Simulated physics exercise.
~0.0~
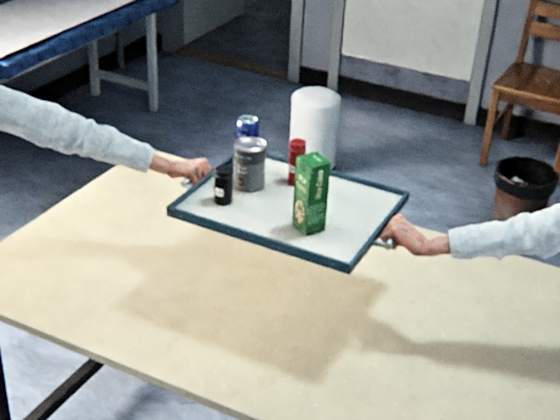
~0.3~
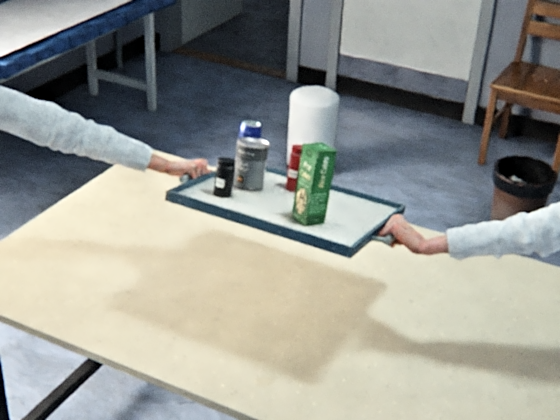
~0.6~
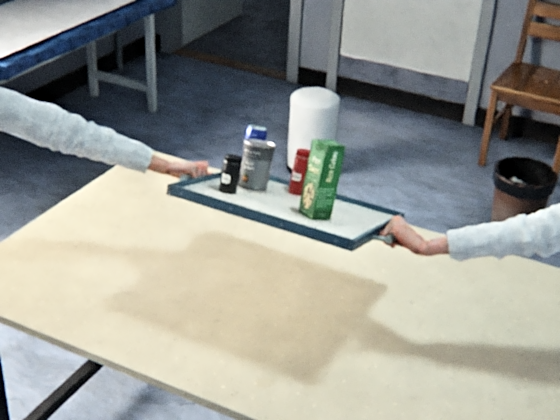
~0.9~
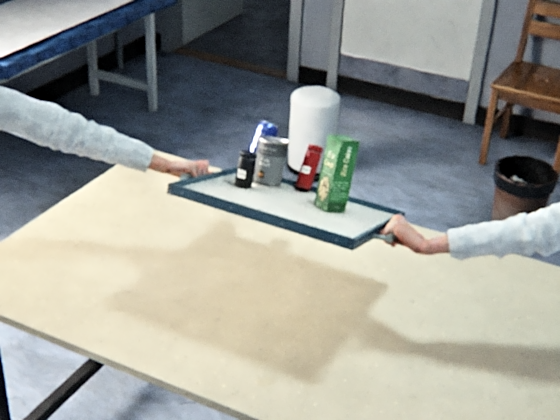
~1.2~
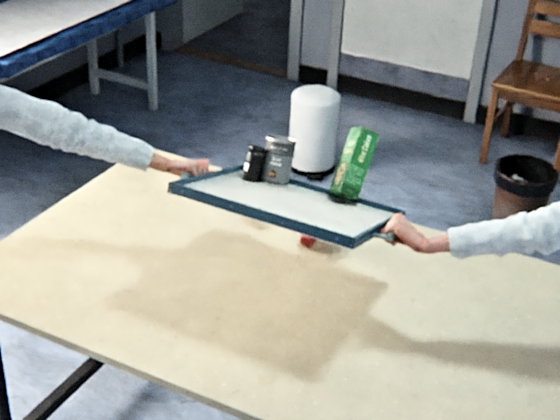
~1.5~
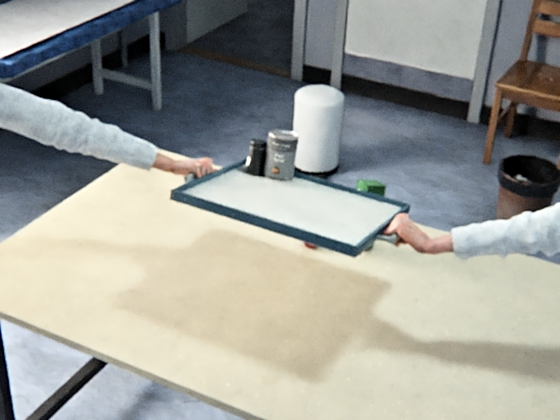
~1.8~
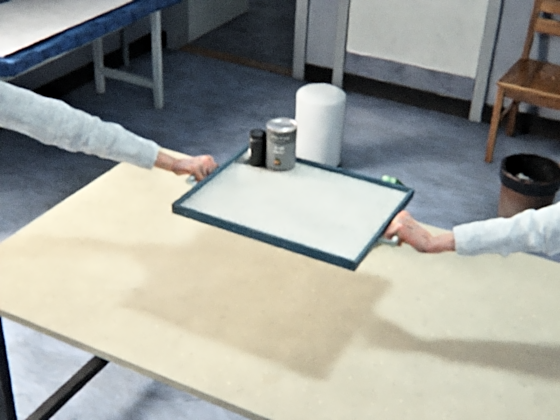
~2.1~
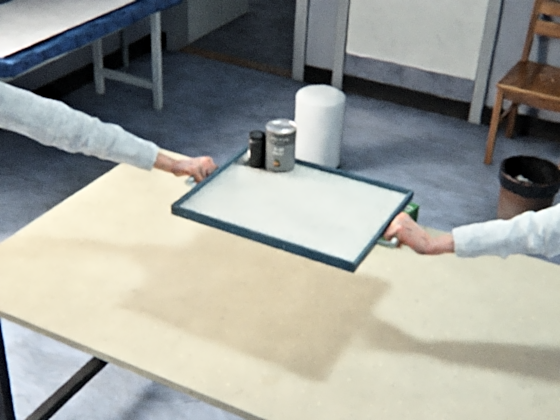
Above a pale table, two hands tilted a tray until its far edge dipped, sending the red shaker, the blue can and then the green carton sliding off the far side, before levelling it with the black shaker and grey tin still standing.
